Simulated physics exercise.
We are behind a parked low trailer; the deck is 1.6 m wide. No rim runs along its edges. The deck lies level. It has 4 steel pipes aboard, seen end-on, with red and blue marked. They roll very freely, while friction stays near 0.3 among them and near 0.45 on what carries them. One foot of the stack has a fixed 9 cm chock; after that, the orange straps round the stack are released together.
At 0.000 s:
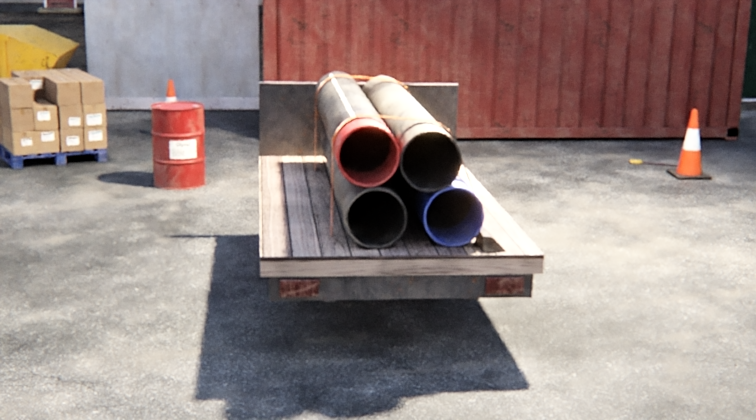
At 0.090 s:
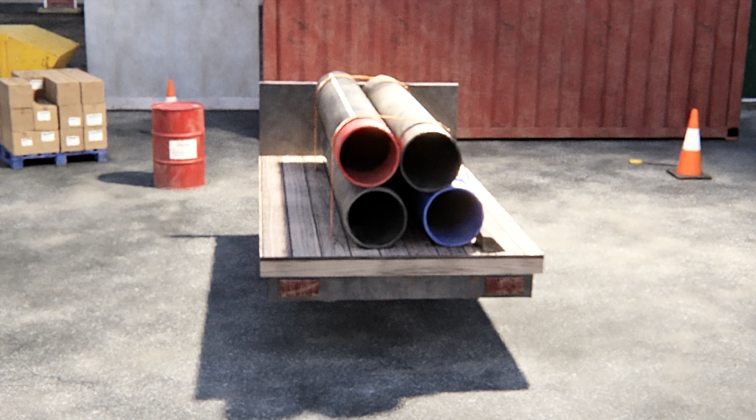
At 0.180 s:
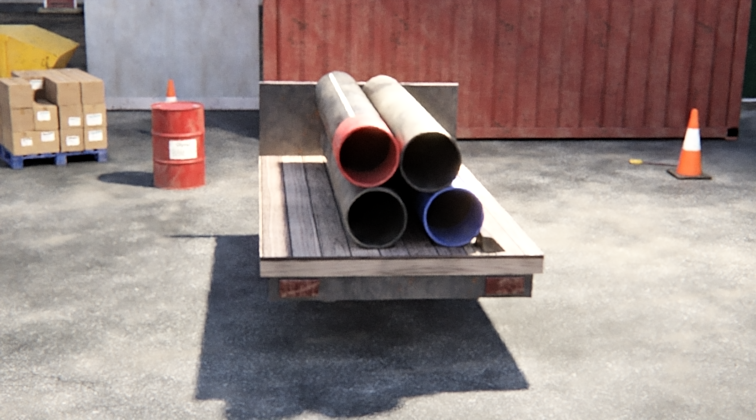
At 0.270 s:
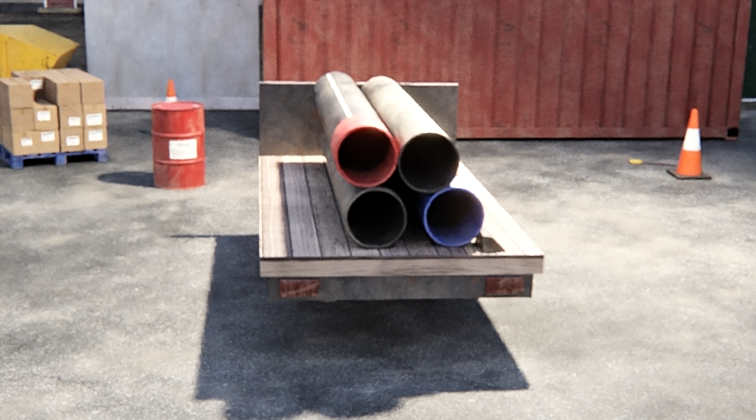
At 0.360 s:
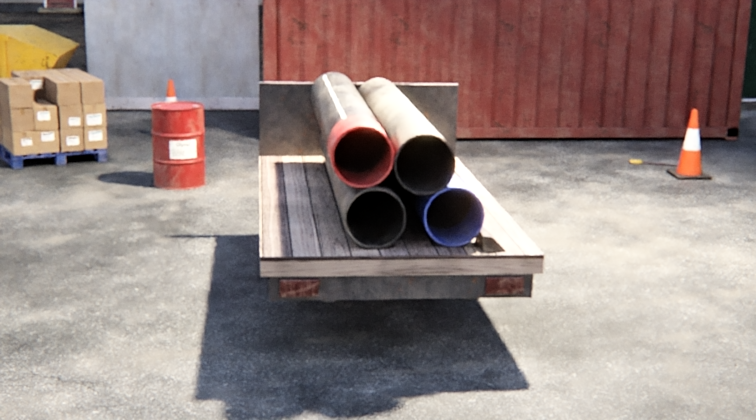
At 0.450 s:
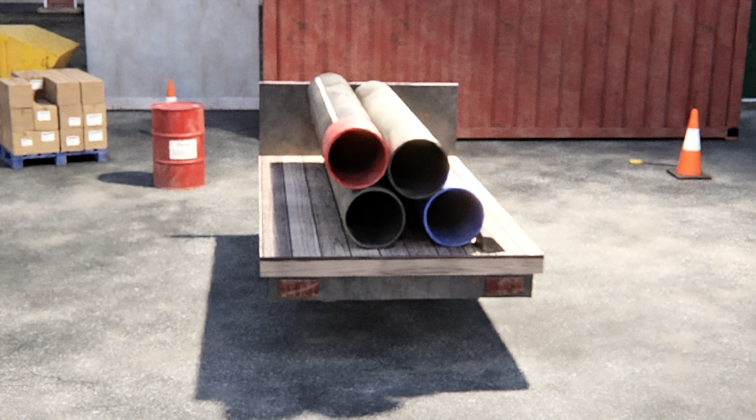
Straps vanish from four stacked pipes on a trailer, and the upper two shift slightly left.
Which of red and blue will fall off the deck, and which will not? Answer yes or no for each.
Red pipe: Yes; blue: No.
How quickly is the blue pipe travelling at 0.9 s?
Around 0.0 m/s.
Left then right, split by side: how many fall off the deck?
On the left it's 2, and on the right it's 0.
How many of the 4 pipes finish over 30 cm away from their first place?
That would be 3 of them.
By 0.9 s, red is on the deck, 20 cm from the left edge, rolling left; blue is on the deck, 50 cm from the right edge; 0 off so far.
By 1.3 s, red is dropping off the left side; as before, blue; 1 off so far.
Finally (5.1 s), red is down on the left; blue is on the deck, 50 cm from the right edge; 2 off so far.
